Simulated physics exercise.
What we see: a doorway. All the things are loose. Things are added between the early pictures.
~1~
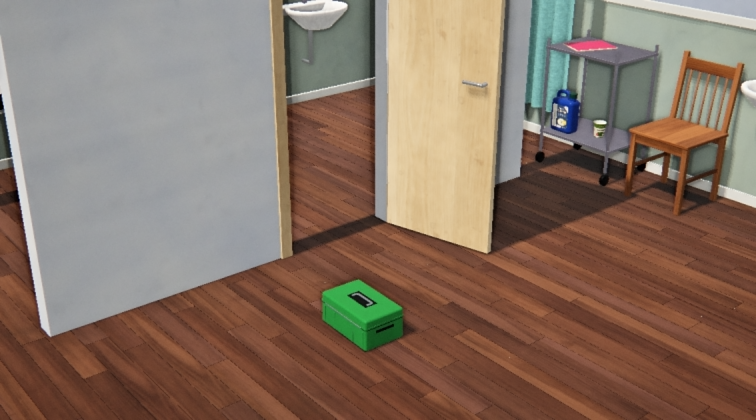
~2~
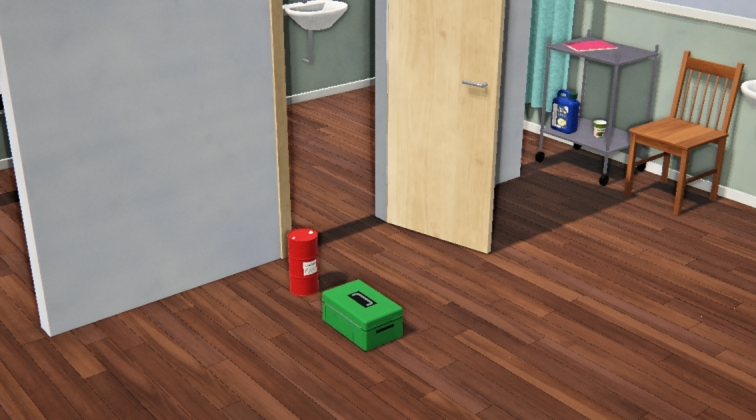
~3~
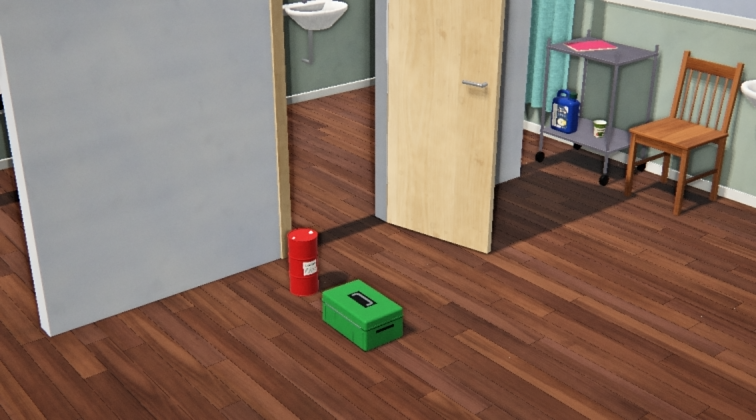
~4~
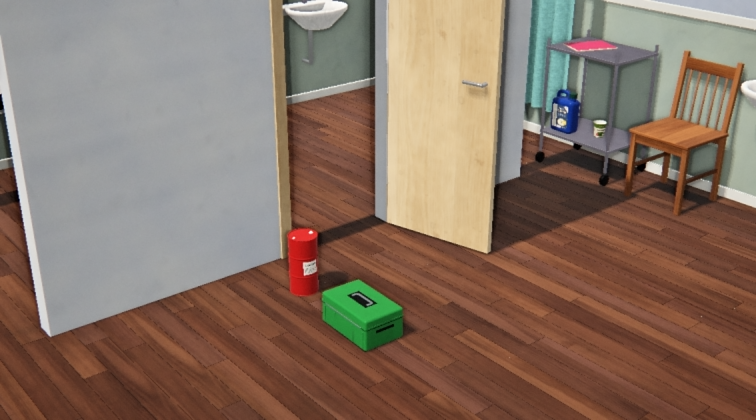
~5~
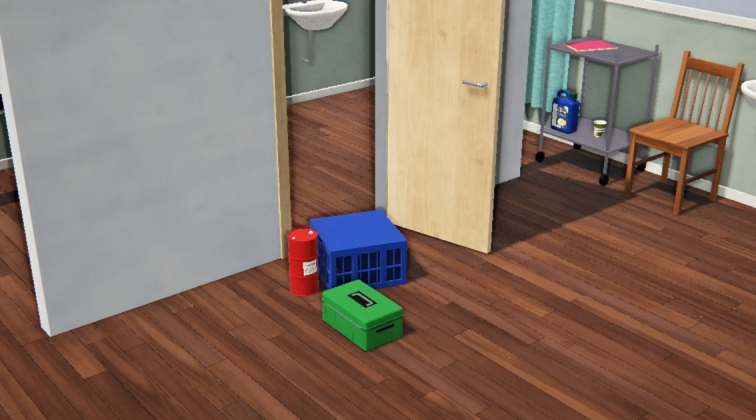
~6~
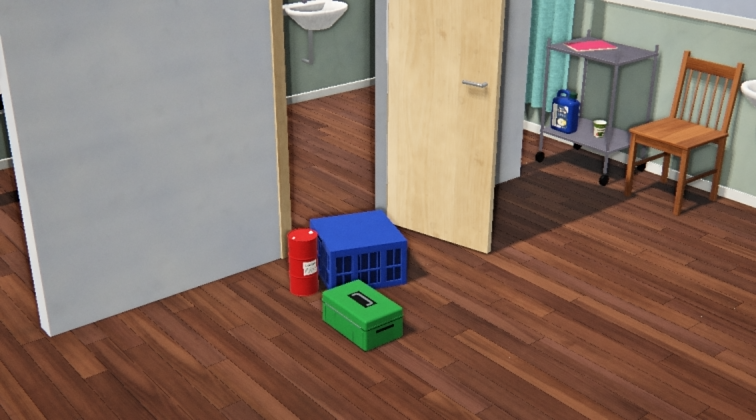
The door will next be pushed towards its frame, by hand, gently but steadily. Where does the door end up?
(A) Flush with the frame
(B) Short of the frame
Answer: B.
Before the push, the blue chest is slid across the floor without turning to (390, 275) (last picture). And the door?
Held up partway.
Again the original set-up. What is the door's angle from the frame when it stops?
Roughly 55 degrees open.
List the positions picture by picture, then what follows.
Door wide open and still, in the first frame.
Door wide open and still; red canister (303, 262); green toolbox (362, 314), in the second frame.
Door wide open and still; red canister (303, 262); green toolbox (362, 314), in the third frame.
Door wide open and still; red canister (303, 262); green toolbox (362, 314), in the fourth frame.
Door wide open and still; red canister (303, 262); green toolbox (362, 314), in the fifth frame.
Door wide open and still; blue chest (357, 251); red canister (303, 262), in the sixth frame.
Then, 0.60 s later than the last frame, door at 92°.
Then, 1.00 s later than the last frame, door at 76°.
Then, 1.40 s later than the last frame, door at 59°.
When it is over, door at 55°; all 3 as before. End places, in pixels of the last picture, blue chest near (353, 251).
